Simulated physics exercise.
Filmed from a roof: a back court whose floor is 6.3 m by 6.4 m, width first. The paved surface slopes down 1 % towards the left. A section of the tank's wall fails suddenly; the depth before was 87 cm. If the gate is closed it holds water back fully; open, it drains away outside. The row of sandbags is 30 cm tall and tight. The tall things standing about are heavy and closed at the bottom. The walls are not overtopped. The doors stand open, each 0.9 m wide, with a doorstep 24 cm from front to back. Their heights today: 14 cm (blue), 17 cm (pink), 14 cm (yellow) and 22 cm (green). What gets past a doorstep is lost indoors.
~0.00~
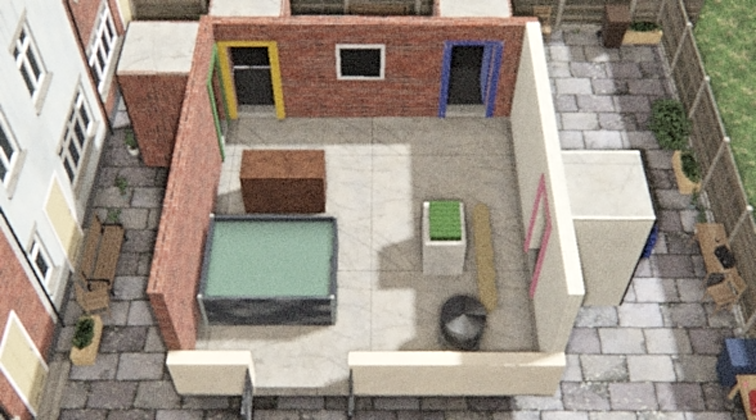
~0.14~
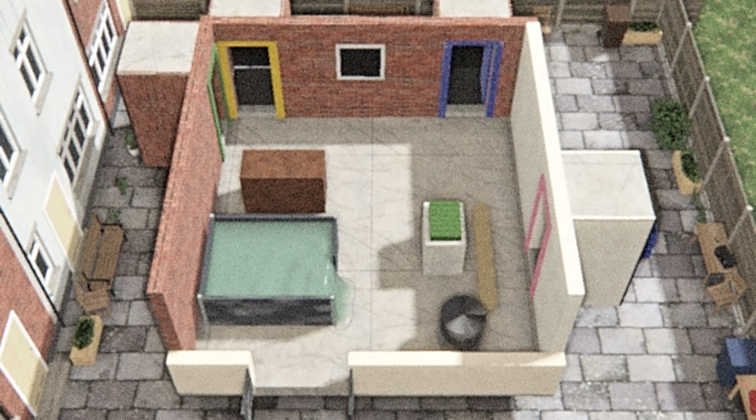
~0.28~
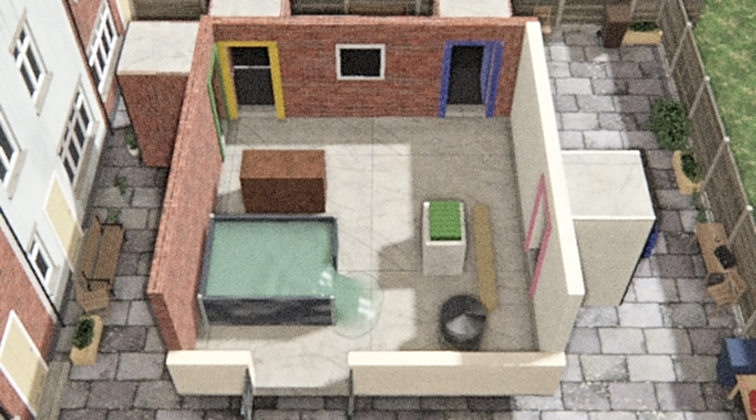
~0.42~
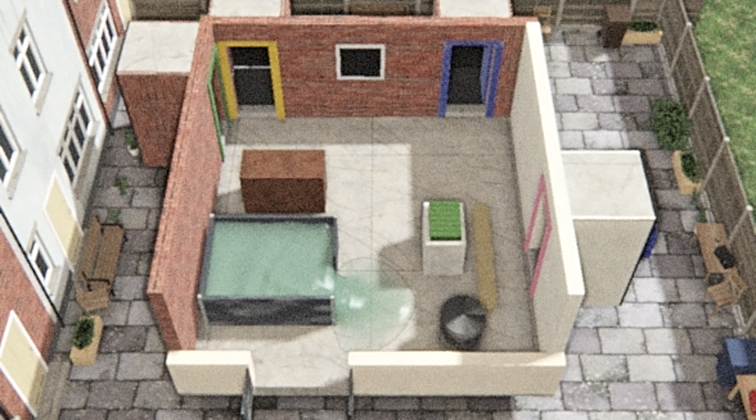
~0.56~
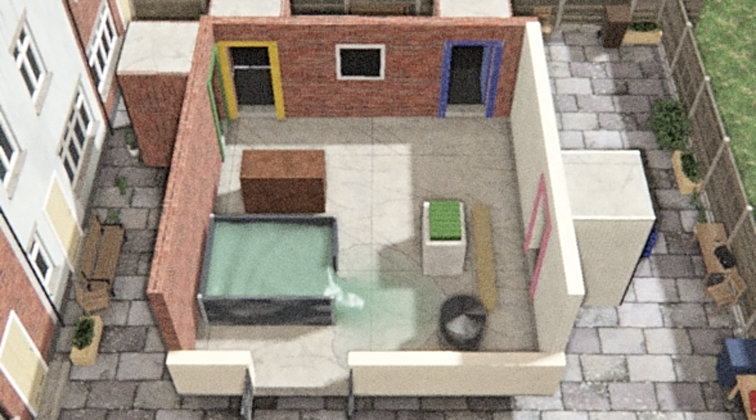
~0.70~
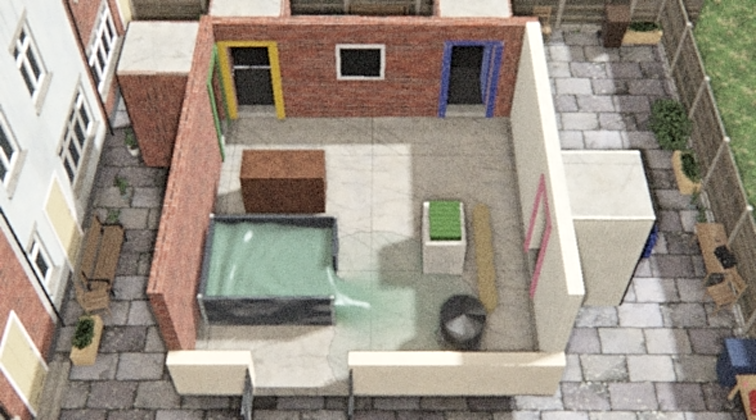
The clip shows a walled court seen from above, with a glass-sided tank of still, greenish water; water then pours from the tank's right side and spreads rightward across the paved floor towards a dark, round, cone-topped object.
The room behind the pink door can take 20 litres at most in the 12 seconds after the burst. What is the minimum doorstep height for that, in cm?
About 7.5 cm.
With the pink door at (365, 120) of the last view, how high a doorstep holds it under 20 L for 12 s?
Roughly 8.0 cm.
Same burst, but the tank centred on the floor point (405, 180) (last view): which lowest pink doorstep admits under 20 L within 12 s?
About 10.0 cm.
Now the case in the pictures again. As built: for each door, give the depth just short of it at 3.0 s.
In cm: Blue 15, pink 12, yellow 0, green 0.
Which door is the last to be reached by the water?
It is the green one.
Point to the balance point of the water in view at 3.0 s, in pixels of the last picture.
Near (363, 288).
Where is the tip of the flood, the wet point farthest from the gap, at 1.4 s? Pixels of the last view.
Around (533, 374).
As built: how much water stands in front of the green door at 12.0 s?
Some 16.5 cm.
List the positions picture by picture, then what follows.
Still water, 87 cm deep, in the tank at (270, 258); the pink door at (537, 242) is dry, in the first picture.
Water pours out at (333, 293) and has run 0.3 m, to (351, 298); about 10 cm deep outside, 87 cm at the back, in the second picture.
Water pours out at (333, 295) and has run 0.9 m, to (380, 298); about 13 cm deep outside, 87 cm at the back, in the third picture.
The front is at (411, 306), 1.5 m from the gap at (333, 296); 2.2 m2 of floor is wet, 87 cm left at the back, in the fourth picture.
The gap is at (333, 296), the front 2.1 m out at a hidden place; the back of the tank holds 85 cm, in the fifth picture.
Water pours out at (333, 296) and has run 2.7 m, to a hidden place; about 5 cm deep outside, 77 cm at the back; the pink door at (537, 242), 3.9 m from the gap, is still 1.3 m from the nearest water, in the sixth picture.
After 1.4 s water covers 25 % of the floor, deepest (50 cm) near (433, 374); it has not reached the pink door.
After 3.0 s water covers 60 % of the floor, deepest (34 cm) near (478, 306); 12 cm at the pink door, 0 litres in over its 17 cm doorstep.
After 12.0 s water covers 95 % of the floor, deepest (18 cm) near (207, 274); 5 cm at the pink door, 0 litres in over its 17 cm doorstep.
At the pink door as built, the water arrived by 1.8 s and peaked near 13 cm at 2.8 s.
Run again over the same 12 s with other heights there, 25 litres in over 7 cm, 8 litres over 9.5 cm. The limit of 20 litres is kept from about 7.5 cm up.
